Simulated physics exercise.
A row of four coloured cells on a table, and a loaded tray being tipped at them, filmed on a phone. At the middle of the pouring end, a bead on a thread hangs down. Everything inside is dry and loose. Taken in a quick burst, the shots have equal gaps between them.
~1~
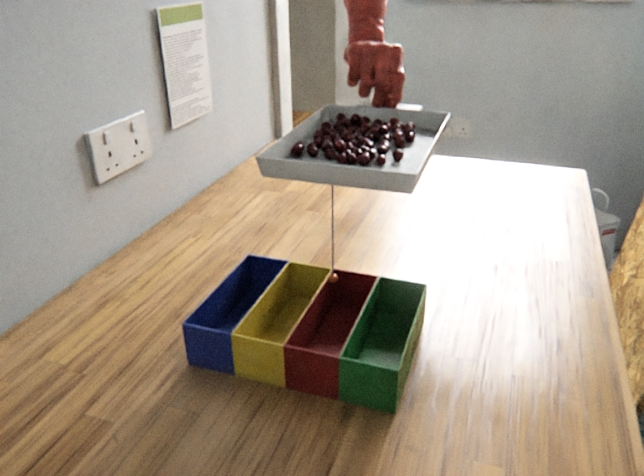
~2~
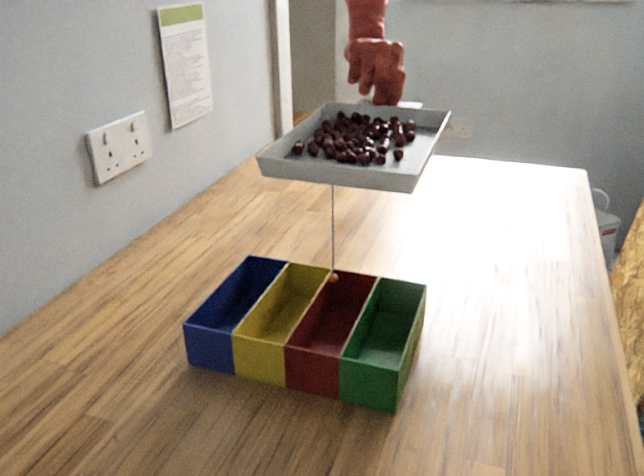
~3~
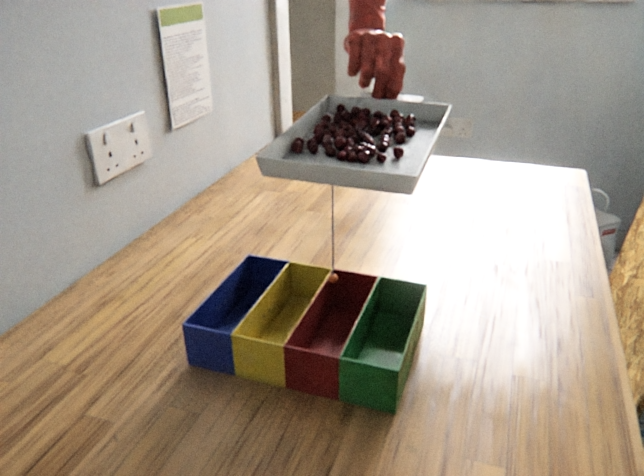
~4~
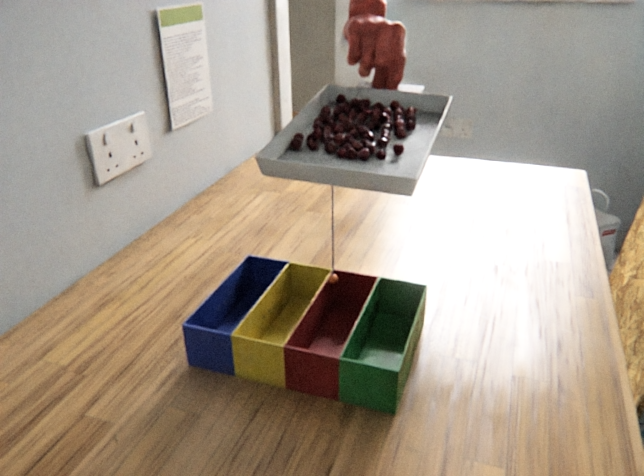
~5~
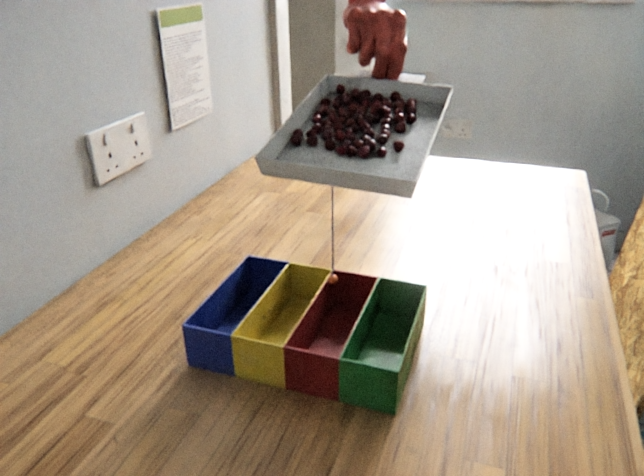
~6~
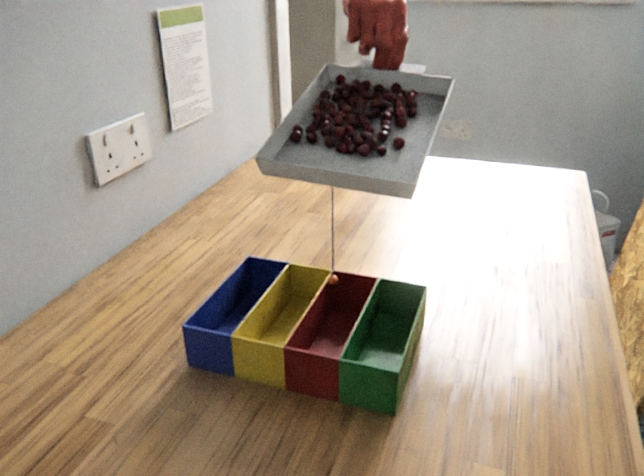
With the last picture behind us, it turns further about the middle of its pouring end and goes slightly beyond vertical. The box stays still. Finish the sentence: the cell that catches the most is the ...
... Green cell.
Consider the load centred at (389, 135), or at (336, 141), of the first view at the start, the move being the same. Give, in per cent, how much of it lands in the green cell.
Around 40 in a hundred the first time, around 40 in a hundred the second.
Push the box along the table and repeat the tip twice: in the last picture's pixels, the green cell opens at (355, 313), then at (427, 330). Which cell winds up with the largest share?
The green one, then red.
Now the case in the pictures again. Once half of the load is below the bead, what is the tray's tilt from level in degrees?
Angle: Approx. 115 degrees.
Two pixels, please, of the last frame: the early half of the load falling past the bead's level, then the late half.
The opening half passes (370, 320), the closing half (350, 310).
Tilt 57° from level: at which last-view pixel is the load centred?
I'd put the middle of the pieces at roughly (359, 152).
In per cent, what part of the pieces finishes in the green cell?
About 50 %.
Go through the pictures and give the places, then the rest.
In the first frame, corners of the pouring end at (261, 156) and (413, 172), level; middle of the load at (358, 137), dried cherries; bead on its thread at (333, 278); blue cell at (209, 345); yellow cell at (258, 356); red cell at (311, 368); green cell at (368, 381).
In the second frame, corners of the pouring end at (261, 156) and (413, 172), level; middle of the load at (358, 136).
In the third frame, corners of the pouring end at (261, 155) and (413, 174), tipped barely, lowest at the right corner; middle of the load at (358, 132).
In the fourth frame, corners of the pouring end at (261, 155) and (413, 176), tipped a little, lowest at the right corner; middle of the load at (358, 126).
In the fifth frame, corners of the pouring end at (260, 155) and (413, 178), tipped a little, lowest at the right corner; middle of the load at (358, 119).
In the sixth frame, corners of the pouring end at (260, 156) and (413, 181), tipped a little, lowest at the right corner; middle of the load at (358, 114); blue cell at (209, 347); yellow cell at (259, 358); red cell at (312, 370); green cell at (368, 383).
Soon after the last picture, tray tipped steeply; all on the tray.
A little later, tray tipped right over; nearly all on the tray; a stray few in the green cell.
Later still, tray tipped past a quarter turn; about half in the green cell; about a quarter in the red cell; a small part in the yellow cell; a small part falling or outside the box.
At rest, tray tipped past a quarter turn; about half in the green cell; about a quarter in the red cell; a small part in the yellow cell; none in the blue cell; a small part outside the box.
